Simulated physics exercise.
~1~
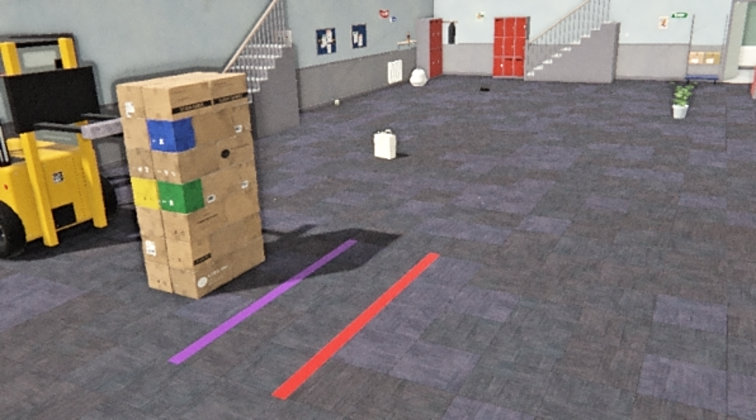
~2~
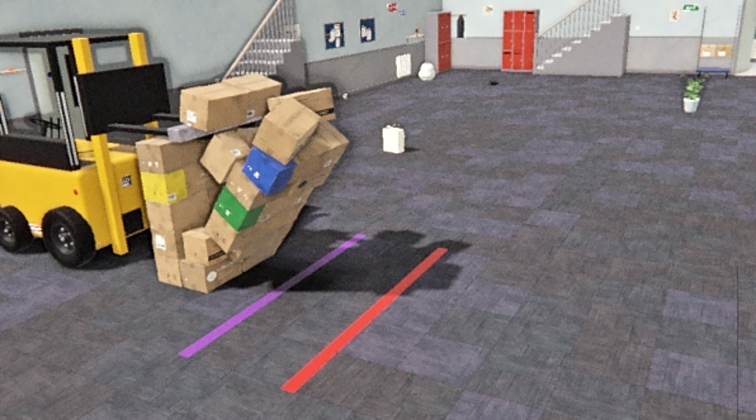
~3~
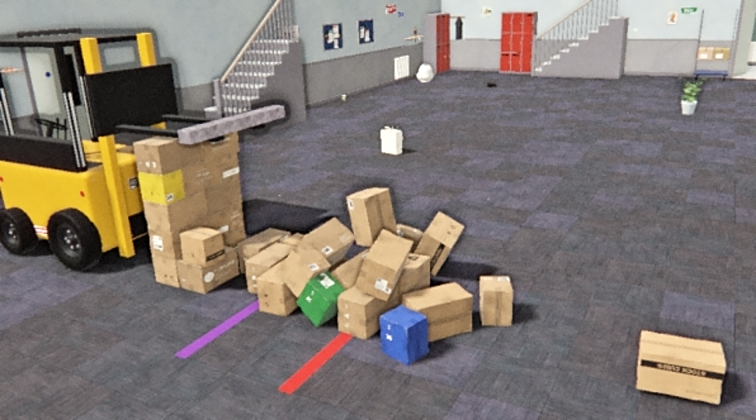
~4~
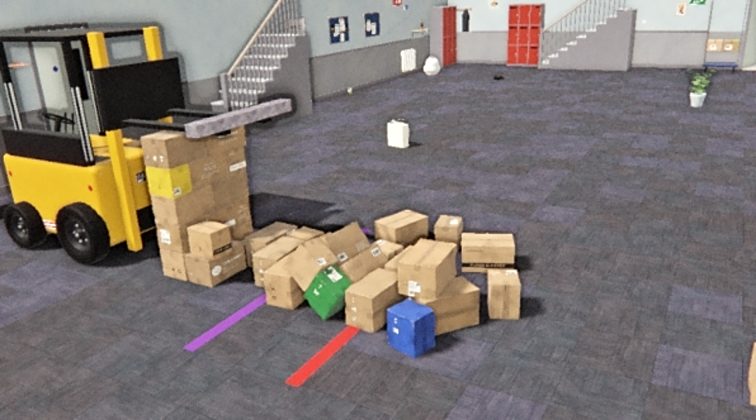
A yellow forklift stands at the left of a large hall with dark carpet tiles, seen from slightly above by a gently swaying camera, with stairs and red doors behind. Before it rises a tall stack of brown cartons, one blue, one green and one yellow, facing purple and red floor lines. The forklift's level beam pushes into the upper stack, and the front part leans right and topples. Cartons tumble across both lines, one sliding far right. The blue one ends beyond the red line, the green one lies among the heap, and the yellow one stays in the standing remainder.
